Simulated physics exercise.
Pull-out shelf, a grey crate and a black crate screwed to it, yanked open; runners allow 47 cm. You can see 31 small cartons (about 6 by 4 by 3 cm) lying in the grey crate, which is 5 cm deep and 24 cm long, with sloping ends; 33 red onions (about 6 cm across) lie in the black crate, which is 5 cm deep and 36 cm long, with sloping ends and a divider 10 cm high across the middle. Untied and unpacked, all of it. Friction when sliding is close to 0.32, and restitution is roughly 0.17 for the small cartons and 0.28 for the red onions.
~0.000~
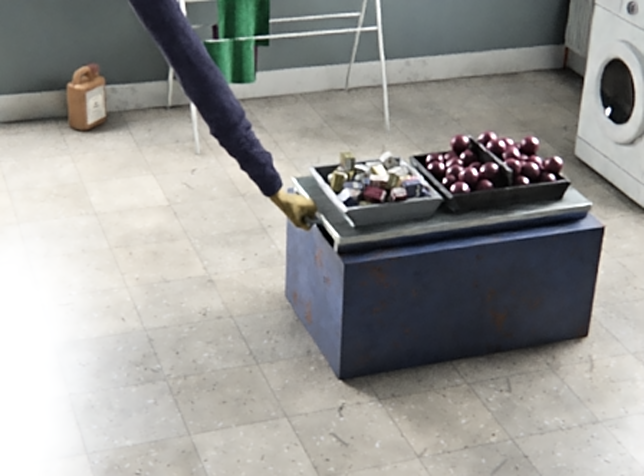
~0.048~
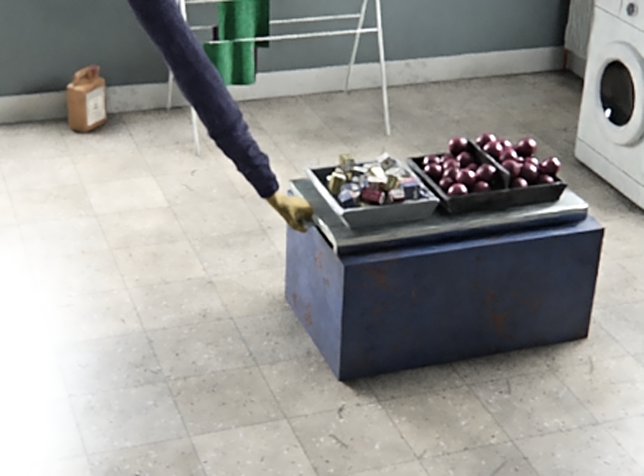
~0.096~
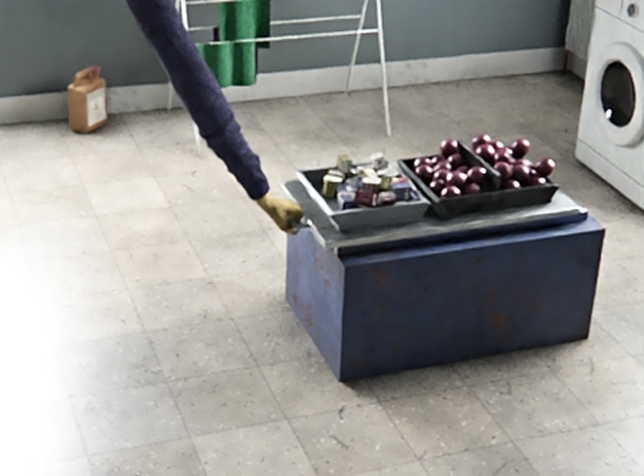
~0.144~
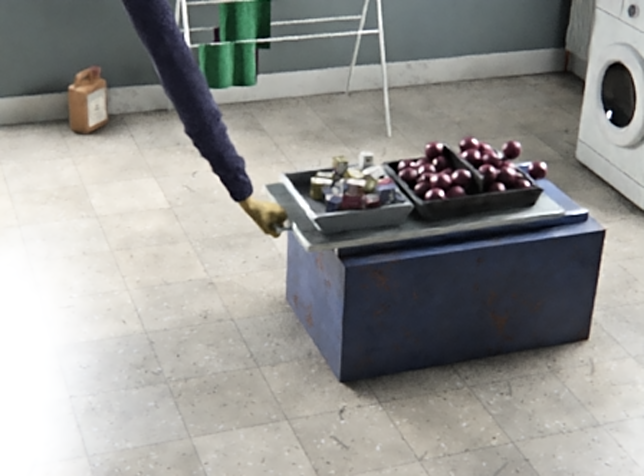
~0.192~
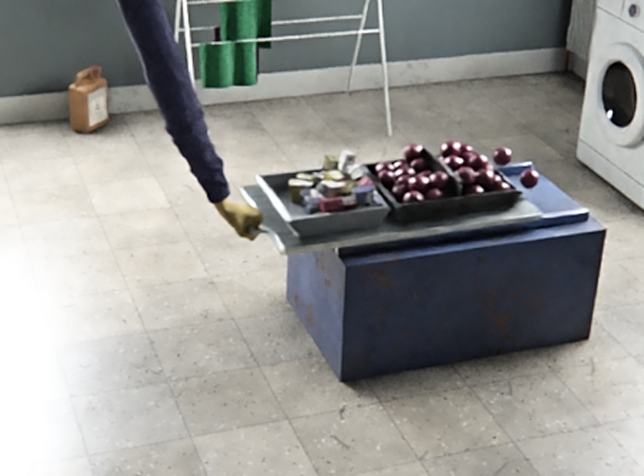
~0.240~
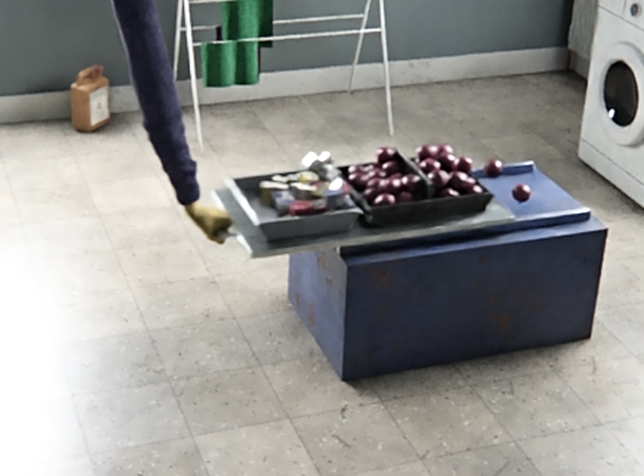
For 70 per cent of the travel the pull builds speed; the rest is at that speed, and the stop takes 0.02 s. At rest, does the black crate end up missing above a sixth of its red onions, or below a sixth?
Above a sixth.
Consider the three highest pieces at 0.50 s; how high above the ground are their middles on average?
On average they sit about 70 cm high.
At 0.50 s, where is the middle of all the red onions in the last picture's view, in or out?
The middle is around (372, 186).
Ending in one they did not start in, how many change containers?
I'd estimate close to 0.
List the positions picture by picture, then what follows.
In the first frame (each is followed by its nearest rim corner in this view), black crate, (453, 195); grey crate, (347, 209); drawn out 0 cm; none out.
The second frame shows black crate, (449, 197); grey crate, (343, 211); drawn out 1 cm.
The third frame shows black crate, (440, 200); grey crate, (333, 213); drawn out 5 cm.
The fourth frame shows black crate, (423, 202); grey crate, (316, 216); drawn out 10 cm; 2 out, the lowest onion at (538, 171).
The fifth frame shows black crate, (400, 205); grey crate, (291, 219); drawn out 18 cm; 2 out, the lowest onion at (529, 179).
The sixth frame shows black crate, (370, 208); grey crate, (259, 222); drawn out 29 cm; 2 out, the lowest onion at (521, 194).
After 0.30 s, the runners reach their end.
After 0.38 s, grey crate 31 in, 0 out and black crate 30 in, 3 out.
After 0.50 s, grey crate 24 in, 7 out and black crate 25 in, 8 out.
After 0.72 s, grey crate 23 in, 8 out and black crate 24 in, 9 out.
Final count (at 1.16 s), grey crate 23 in, 8 out and black crate 24 in, 9 out. Asked share, 9 of 33, 27 per cent.
